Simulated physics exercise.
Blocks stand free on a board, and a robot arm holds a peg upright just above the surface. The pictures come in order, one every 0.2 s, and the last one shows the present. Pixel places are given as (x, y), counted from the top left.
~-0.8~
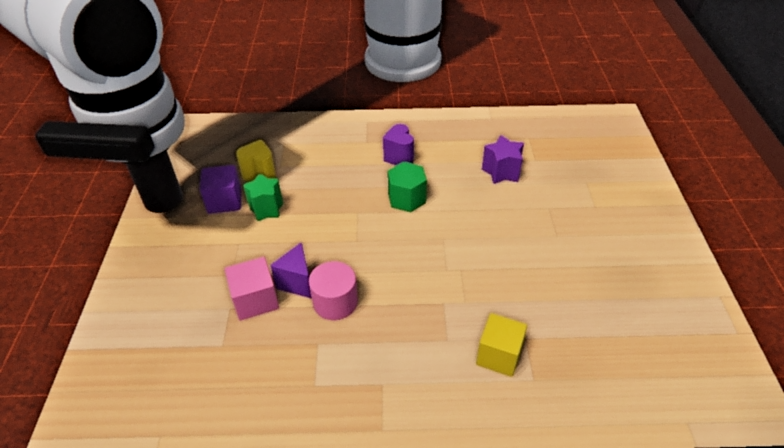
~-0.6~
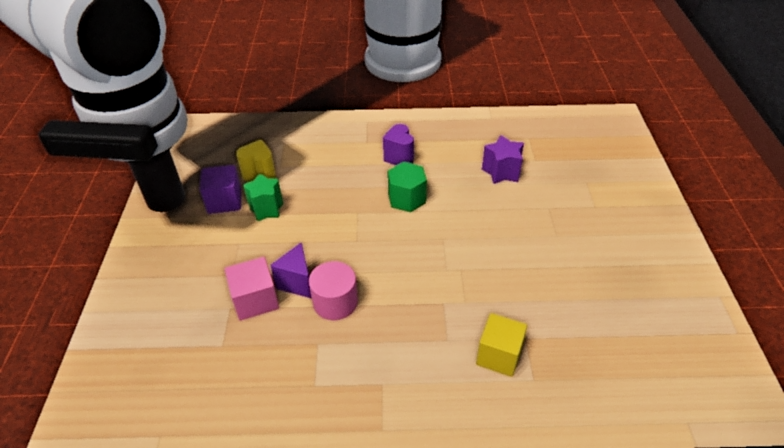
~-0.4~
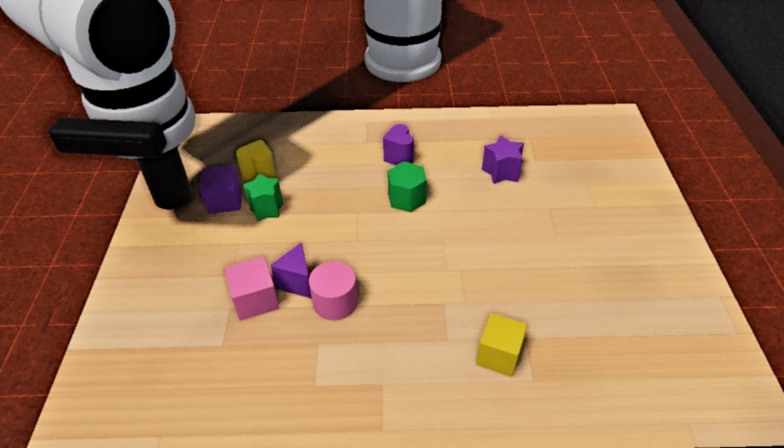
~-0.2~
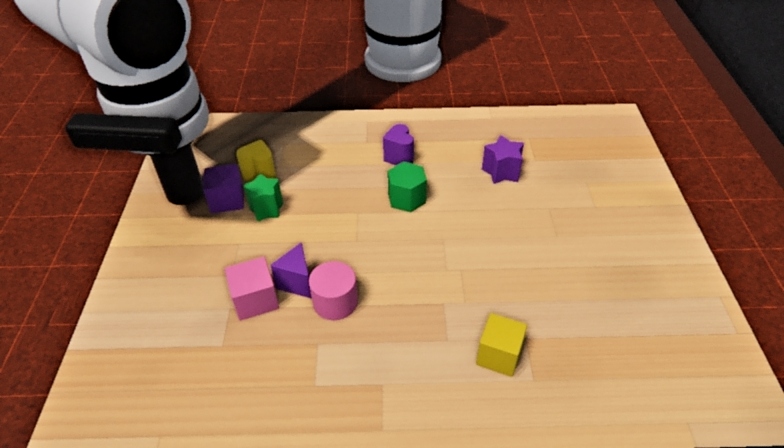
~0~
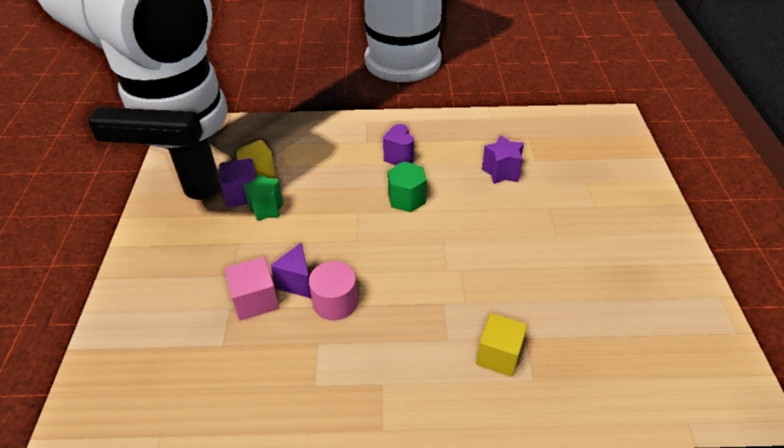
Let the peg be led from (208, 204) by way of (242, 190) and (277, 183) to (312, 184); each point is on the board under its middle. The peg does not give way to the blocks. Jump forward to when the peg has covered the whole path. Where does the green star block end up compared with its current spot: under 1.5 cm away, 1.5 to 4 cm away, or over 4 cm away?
Shift: Under 1.5 cm.
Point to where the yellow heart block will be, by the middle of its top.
It ends at (275, 138).
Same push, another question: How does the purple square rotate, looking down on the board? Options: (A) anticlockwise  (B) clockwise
The correct letter is A.
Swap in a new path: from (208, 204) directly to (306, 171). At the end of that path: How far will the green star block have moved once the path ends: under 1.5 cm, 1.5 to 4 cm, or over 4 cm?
The answer here is less than 1.5 cm.
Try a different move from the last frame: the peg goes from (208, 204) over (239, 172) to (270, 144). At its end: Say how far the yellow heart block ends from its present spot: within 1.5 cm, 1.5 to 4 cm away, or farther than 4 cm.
The yellow heart block moves over 4 cm.
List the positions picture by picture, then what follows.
In the first picture, tip of the peg (164, 200), middles of tops, purple square (218, 177), yellow heart block (255, 151), green star block (261, 186).
In the second picture, peg (166, 199), nothing pushed.
In the third picture, peg (174, 197), nothing pushed.
In the fourth picture, peg (186, 193), purple square (220, 176).
In the fifth picture, peg (203, 187), purple square (236, 170), yellow heart block (255, 151), green star block (261, 186).
On the path given first. One third of the way, peg (238, 173); purple square (271, 157); yellow heart block (274, 138), turned 25° anticlockwise; green star block (264, 184), turned 15° clockwise.
Two thirds of the way, peg (274, 166); purple square (305, 149), turned 15° anticlockwise; yellow heart block (275, 138), turned 30° anticlockwise; green star block (264, 184), turned 15° clockwise.
At the end, peg (310, 167); purple square (337, 145), turned 40° anticlockwise; yellow heart block (275, 138), turned 30° anticlockwise; green star block (264, 184), turned 15° clockwise.
